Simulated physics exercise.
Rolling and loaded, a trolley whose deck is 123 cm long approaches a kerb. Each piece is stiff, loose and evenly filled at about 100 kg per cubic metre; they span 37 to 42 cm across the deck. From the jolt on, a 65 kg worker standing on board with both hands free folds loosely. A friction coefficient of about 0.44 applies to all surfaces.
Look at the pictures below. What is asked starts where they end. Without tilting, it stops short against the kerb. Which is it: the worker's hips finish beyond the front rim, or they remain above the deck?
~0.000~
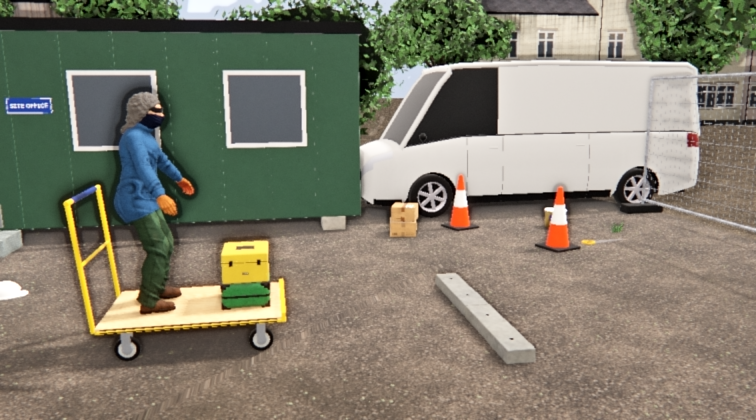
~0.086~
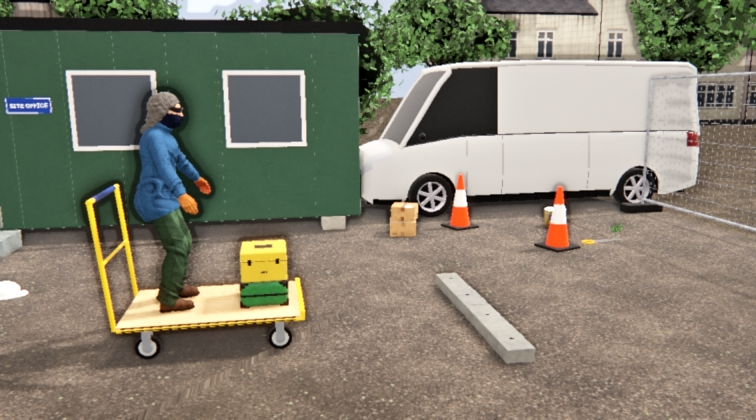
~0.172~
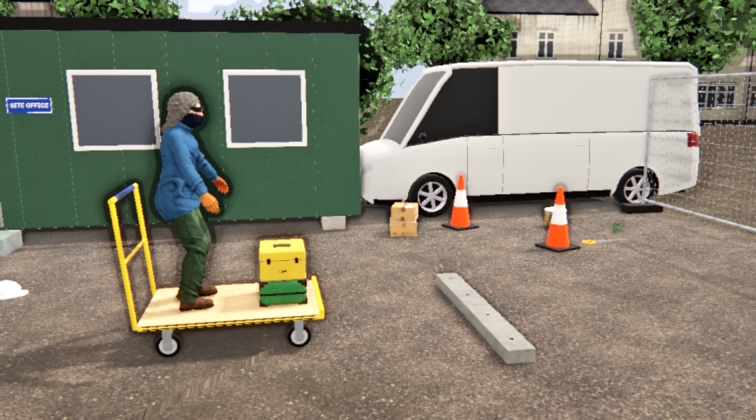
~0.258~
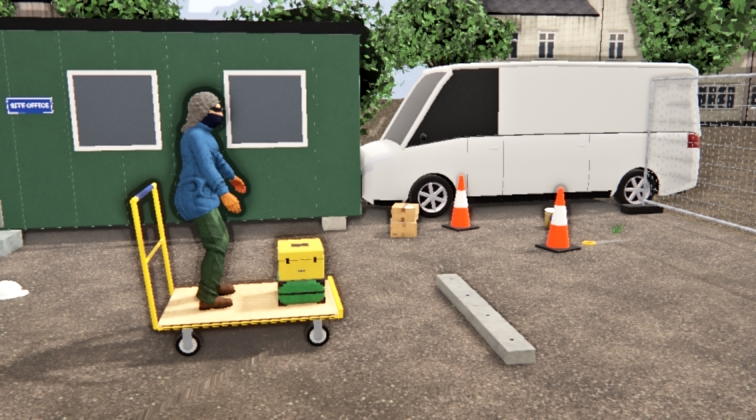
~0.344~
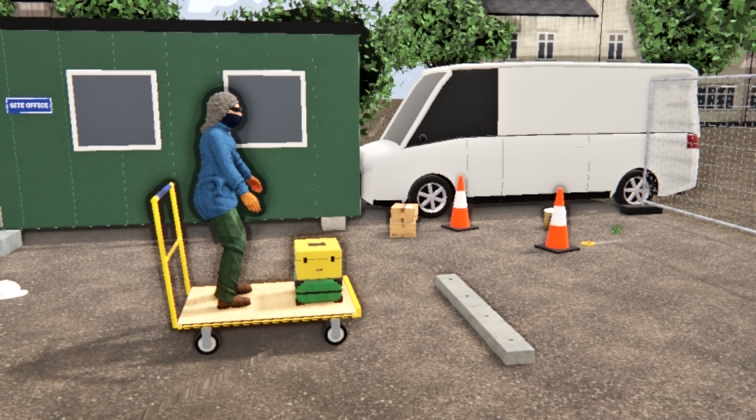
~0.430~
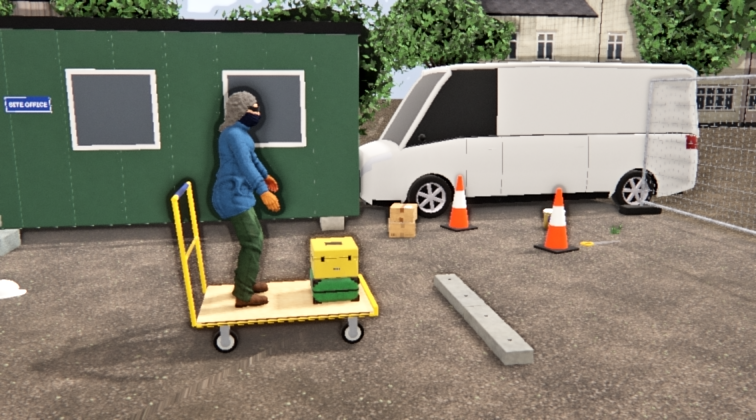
The worker's hips remain above the deck.
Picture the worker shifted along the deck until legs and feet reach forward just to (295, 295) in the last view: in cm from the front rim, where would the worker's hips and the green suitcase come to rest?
Result: Hips 20 cm past rim; green 30 cm behind rim.
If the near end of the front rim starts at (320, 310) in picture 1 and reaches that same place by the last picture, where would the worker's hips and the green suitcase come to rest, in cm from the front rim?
Hips 70 behind, green 20 behind.
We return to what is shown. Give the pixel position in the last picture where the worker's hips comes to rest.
Roughly pixel (402, 241).
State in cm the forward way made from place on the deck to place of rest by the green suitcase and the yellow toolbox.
Green 5, yellow 90; both in cm.
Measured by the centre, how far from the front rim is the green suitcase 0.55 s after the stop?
Roughly 20 cm behind it.
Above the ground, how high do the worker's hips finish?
They finish some 70 cm off the ground.
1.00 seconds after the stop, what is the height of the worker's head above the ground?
50 cm above it.
After 0.99 s the deck stops.
After 1.54 s the worker's hips are 64 cm behind the rim, near (397, 242) in the last picture's view.
After 1.99 s the worker's hips are 61 cm behind the rim, near (400, 241) in the last picture's view.
Final state at 4.9 s, past the rim, yellow toolbox; behind it, green suitcase and the worker's hips.
